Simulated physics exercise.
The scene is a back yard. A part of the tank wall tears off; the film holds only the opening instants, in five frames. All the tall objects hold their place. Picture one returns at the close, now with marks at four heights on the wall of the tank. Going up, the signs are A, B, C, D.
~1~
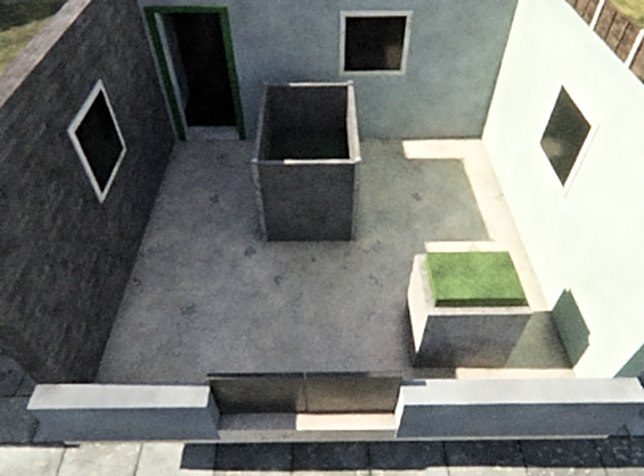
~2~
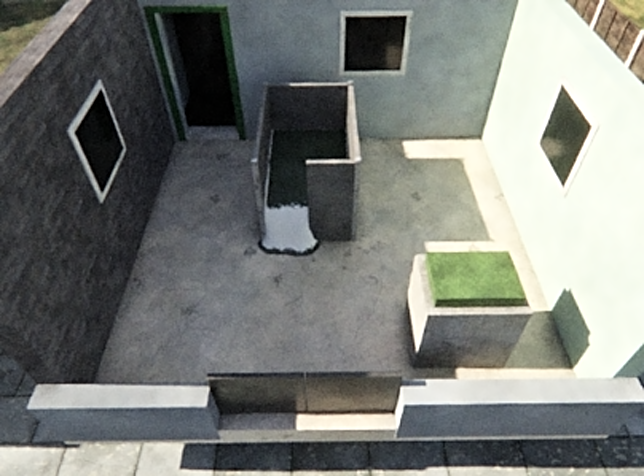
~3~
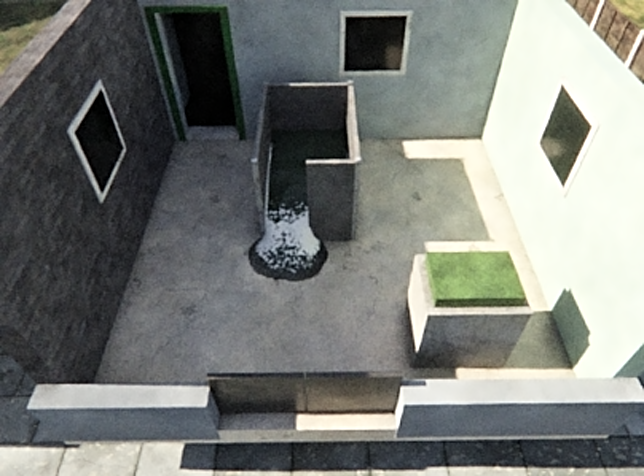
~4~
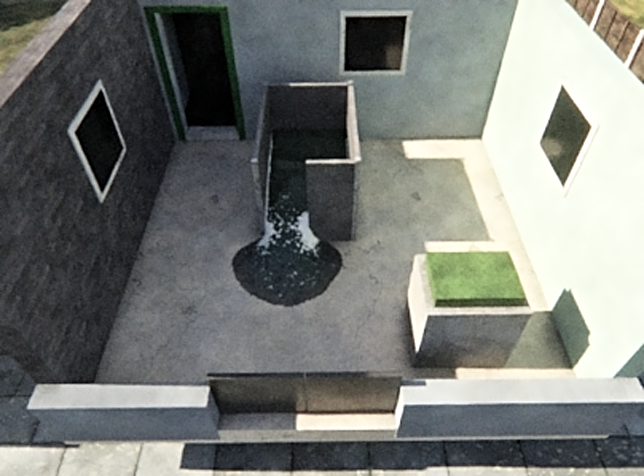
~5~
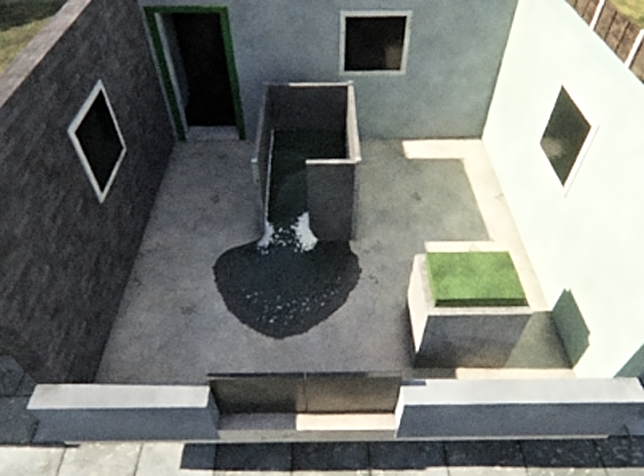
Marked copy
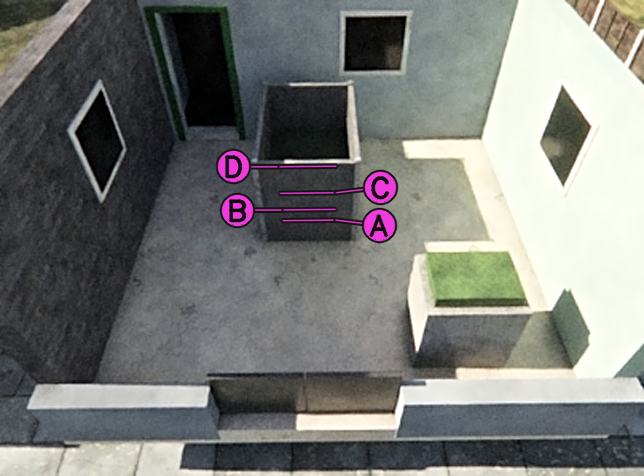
Dark water pours from an opened tank and spreads across the grey yard floor.
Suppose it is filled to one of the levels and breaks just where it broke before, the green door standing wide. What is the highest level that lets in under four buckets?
The answer is mark C.
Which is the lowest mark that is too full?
Here it is mark D.
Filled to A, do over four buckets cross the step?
No.
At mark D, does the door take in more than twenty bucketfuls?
No.
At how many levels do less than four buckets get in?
Three of the four.
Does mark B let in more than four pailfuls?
No, that is safe.
On the marked copy, A at (309, 220); B at (308, 209); C at (307, 193); D at (306, 166); from the bottom up A, B, C, D.
Choosing A, nothing gets over.
Choosing B, nothing gets over.
Choosing C, a splash gets over, under a bucket.
Choosing D, about 10 bucketfuls get in.
